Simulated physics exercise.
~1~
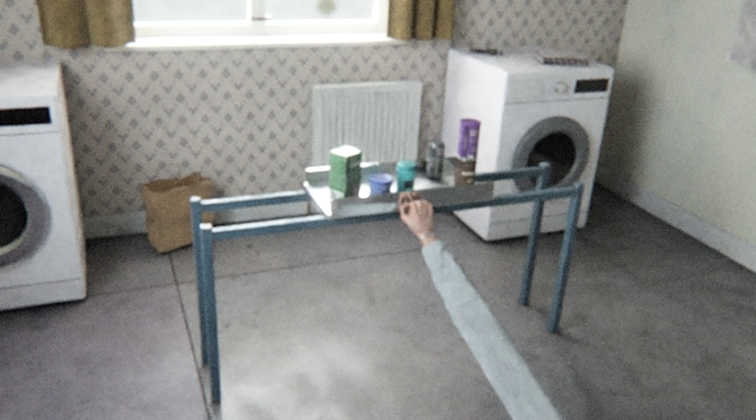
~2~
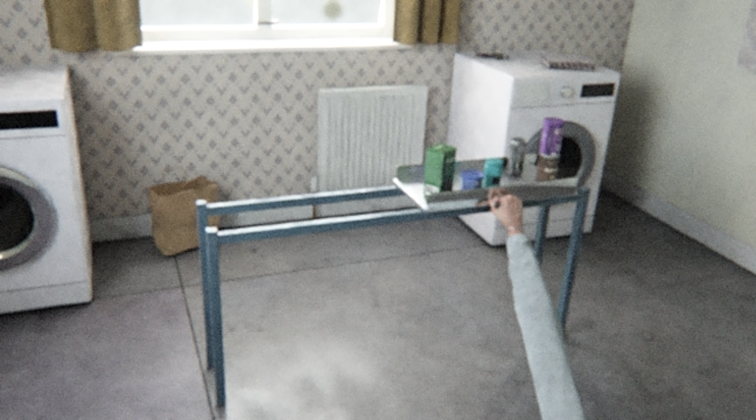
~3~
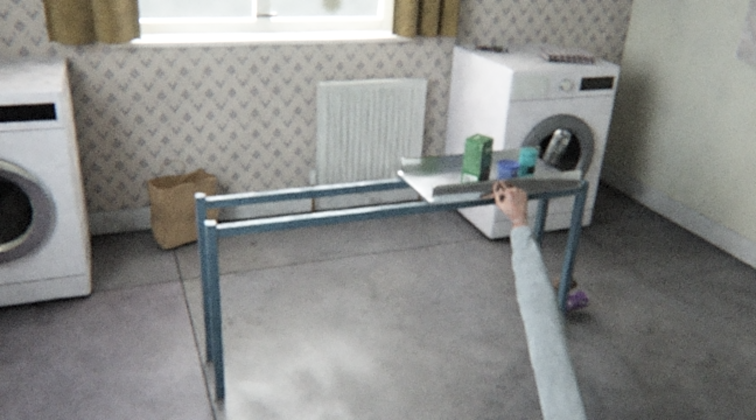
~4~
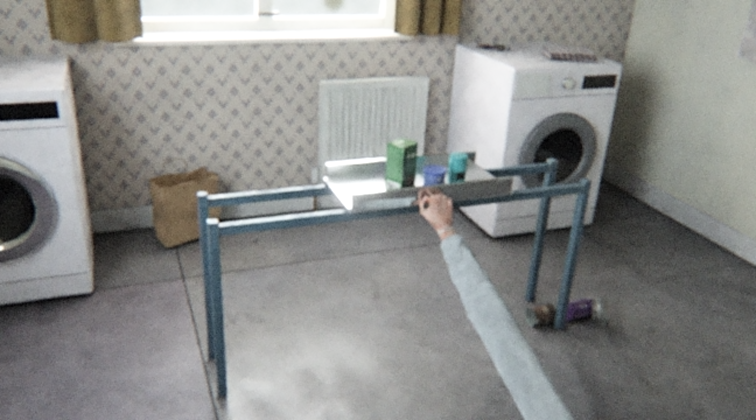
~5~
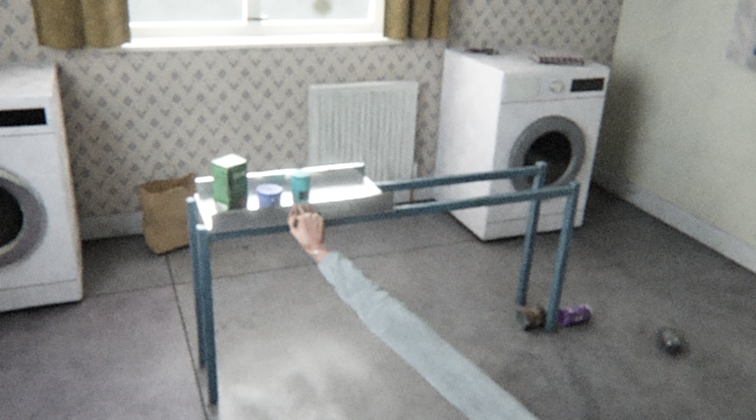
We see a hand slide a tray of tins, a jar and a green carton rightward along blue rails, where the purple and brown tins and then the grey can fall off; the hand draws it back left, leaving the carton upright beside a blue tin and turquoise jar.
